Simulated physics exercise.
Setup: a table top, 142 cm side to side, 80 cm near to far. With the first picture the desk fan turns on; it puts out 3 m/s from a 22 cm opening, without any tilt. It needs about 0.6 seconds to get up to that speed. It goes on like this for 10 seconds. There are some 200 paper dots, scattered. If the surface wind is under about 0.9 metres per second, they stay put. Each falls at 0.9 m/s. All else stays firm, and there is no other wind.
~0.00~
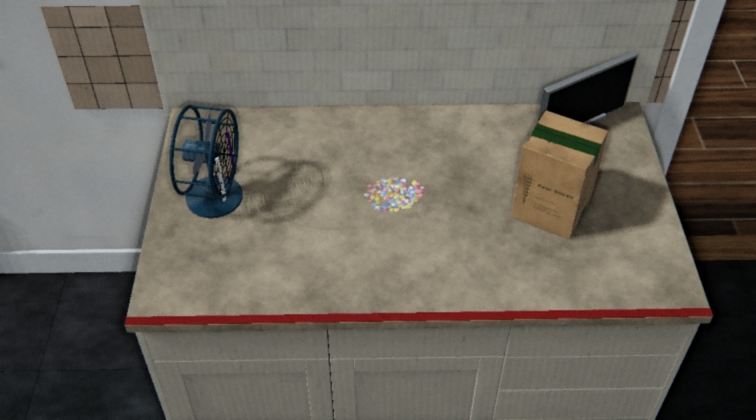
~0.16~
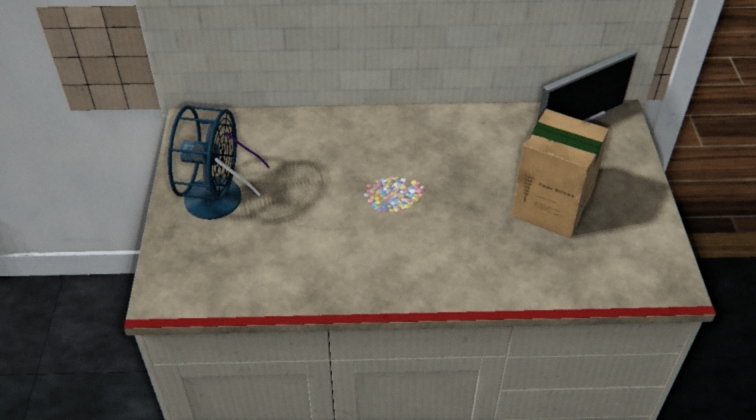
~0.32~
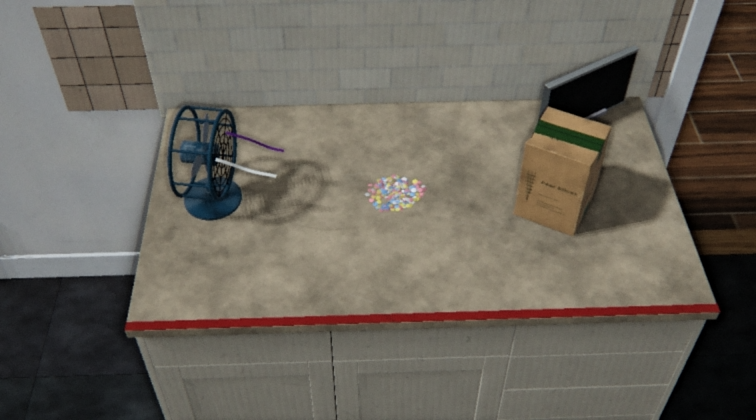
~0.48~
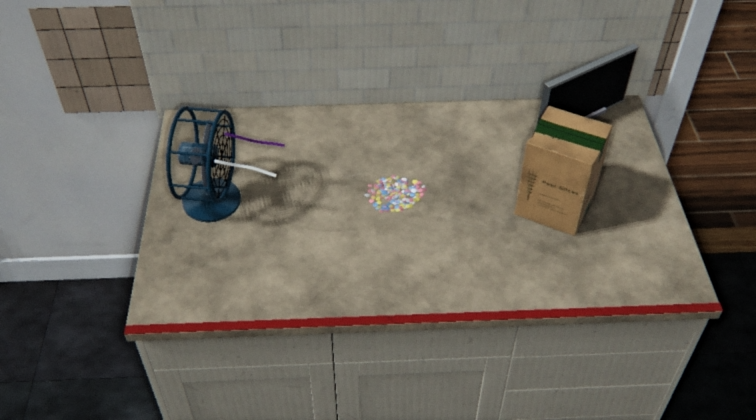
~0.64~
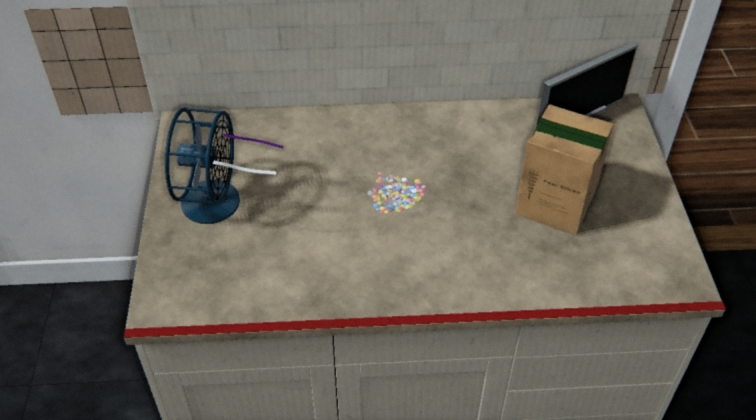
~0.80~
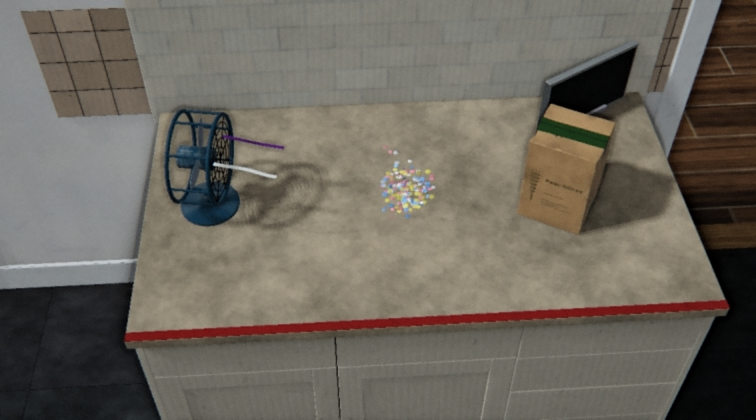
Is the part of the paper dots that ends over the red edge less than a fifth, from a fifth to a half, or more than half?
Final share: Short of a fifth.
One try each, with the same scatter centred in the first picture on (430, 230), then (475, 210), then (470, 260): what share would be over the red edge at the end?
First try 90 %, second 40 %, third 100 %.
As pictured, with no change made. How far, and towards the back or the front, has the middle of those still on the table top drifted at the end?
To the back, by about 35 cm.
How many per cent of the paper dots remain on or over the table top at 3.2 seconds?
About 90 per cent remain.
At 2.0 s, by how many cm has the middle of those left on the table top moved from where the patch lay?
Roughly 55 centimetres.
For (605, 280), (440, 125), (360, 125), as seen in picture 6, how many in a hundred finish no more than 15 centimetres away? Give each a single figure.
First spot near 0 %, second near 20 %, third near 10 %.
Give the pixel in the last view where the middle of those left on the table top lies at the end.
Centre: Approx. (514, 98) px, last frame.
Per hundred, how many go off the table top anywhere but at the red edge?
That works out to near 2 per cent.
After 2.0 s, 6 % are over the red edge; the middle of those still in play is near (513, 97); 35 % have settled or left.
After 3.2 s, 6 % are over the red edge; the middle of those still in play is near (513, 97); 48 % have settled or left.
After 5.5 s, 6 % are over the red edge; the middle of those still in play is near (513, 97); 60 % have settled or left.
After 10.0 s, at the end, 6 % are over the red edge; the middle of those still in play is near (514, 98).
